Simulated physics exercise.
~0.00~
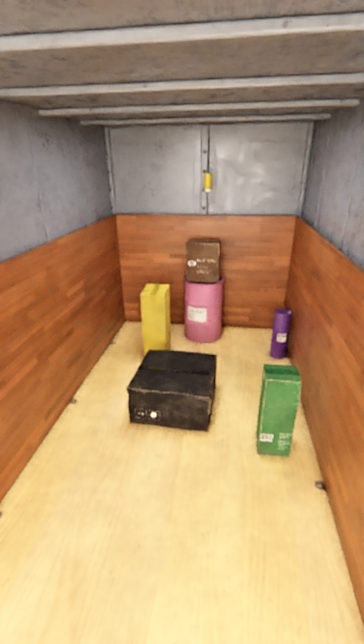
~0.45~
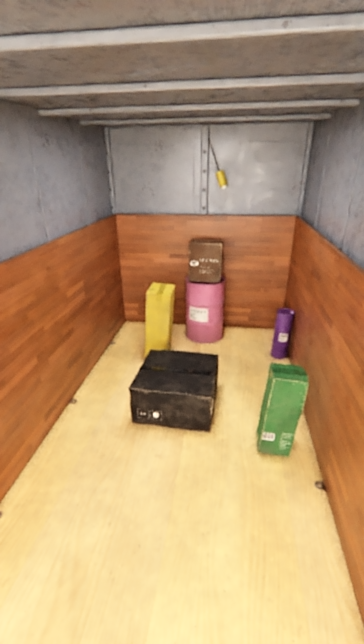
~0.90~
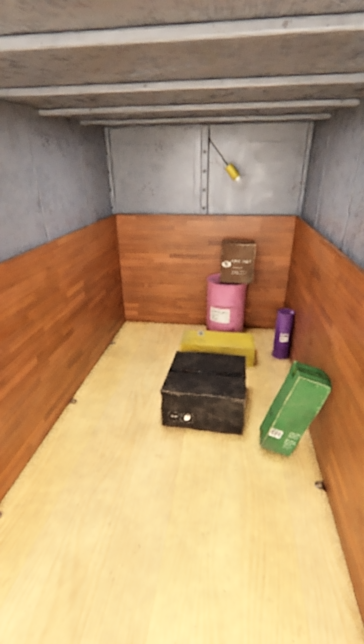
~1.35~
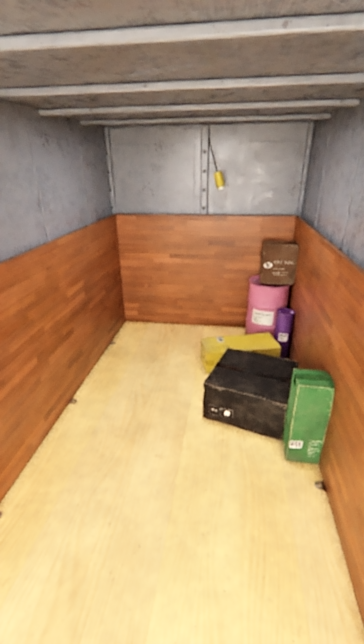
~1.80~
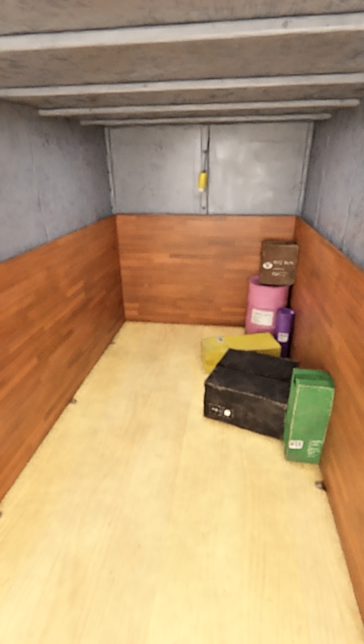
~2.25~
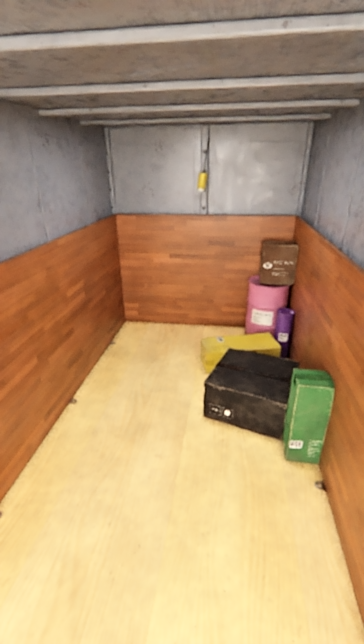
To begin with, a yellow box, a black box, a green box, a purple canister and a pink drum with a brown box on top stand spread across the load bay of a van. A yellow object hanging at the far end swings to the right, and the load starts to shift. The yellow box topples onto its side while the black box, drum and brown box slide right and the green box leans over. They slide farther until they bunch along the right wall, where the green box stands upright again. The hanging object settles, and everything stays still, with the brown box still on the drum, the yellow box on its side and the purple canister in its place.
